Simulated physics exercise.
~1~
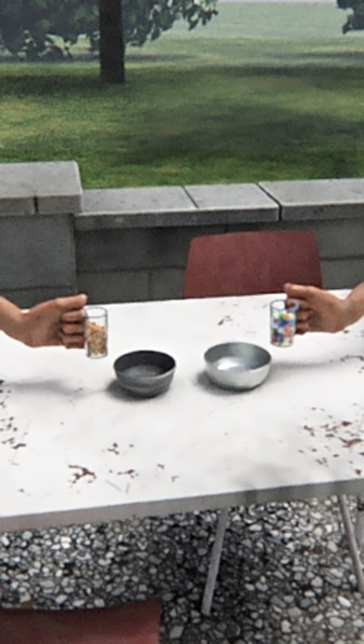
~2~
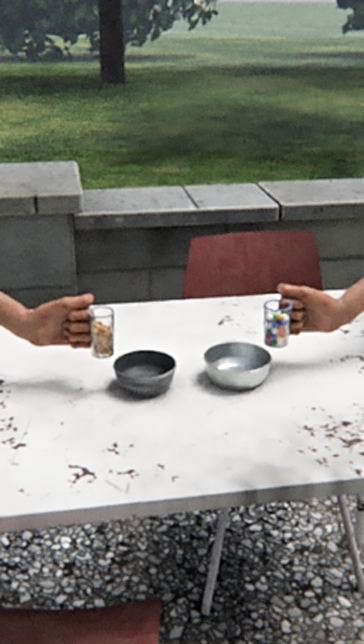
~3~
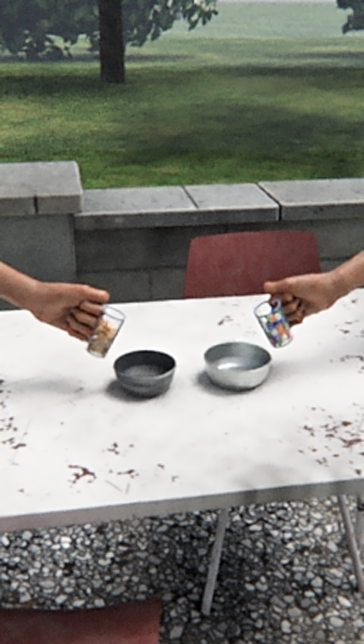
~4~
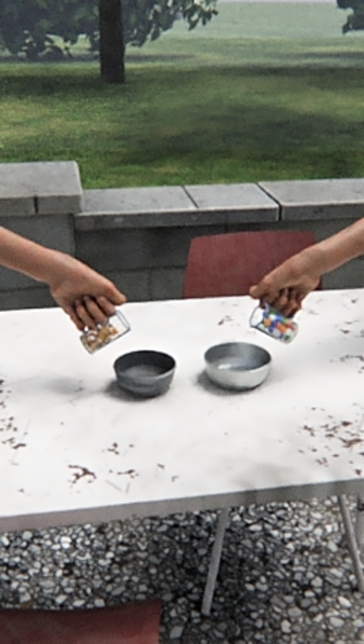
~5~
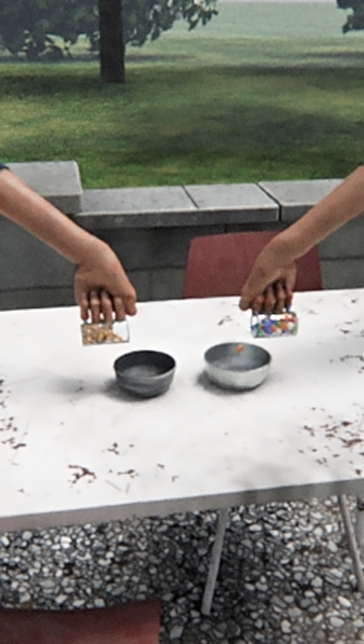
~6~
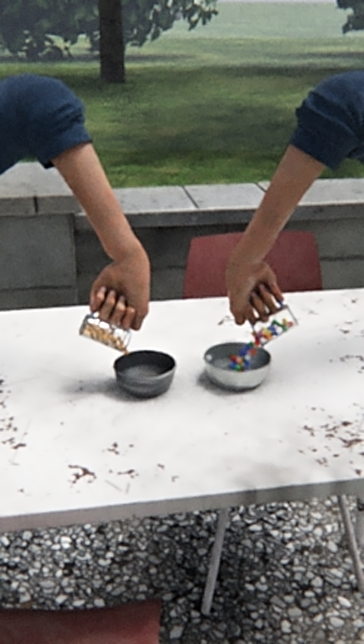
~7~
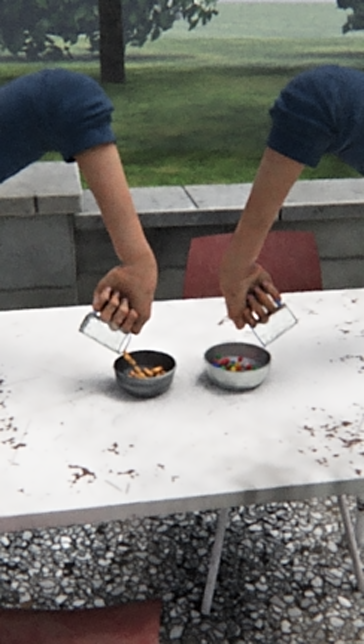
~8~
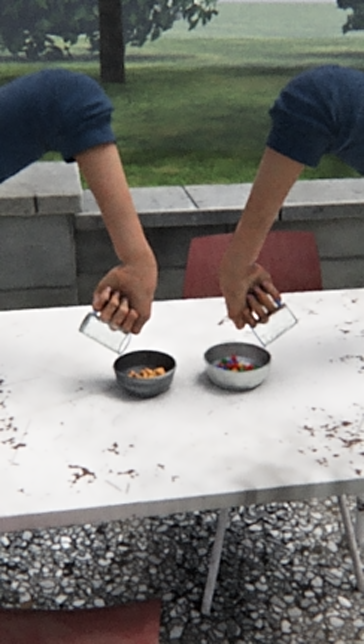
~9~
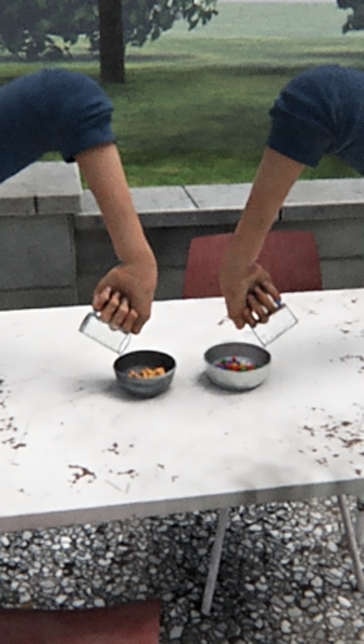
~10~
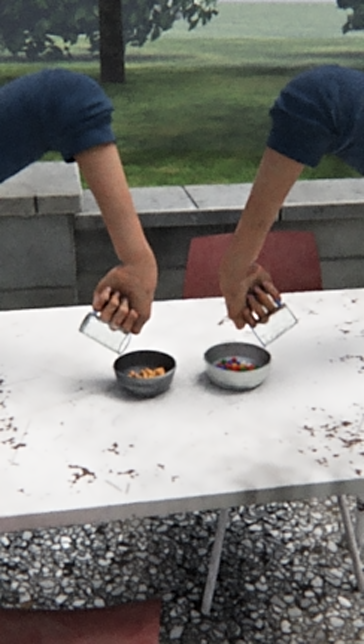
The clip opens on a worn white outdoor table with a dark bowl on the left and a silvery bowl on the right, while two hands hold clear glasses of small loose pieces, orange-brown on the left and multicoloured on the right. The hands shift slightly inward, then begin tilting the glasses toward the bowls. As the glasses tip onto their sides, the colourful pieces spill first into the right bowl. The orange-brown pieces follow into the left bowl. Finally, both emptied glasses stay tipped over and still, with all the pieces resting inside the bowls and none on the table.
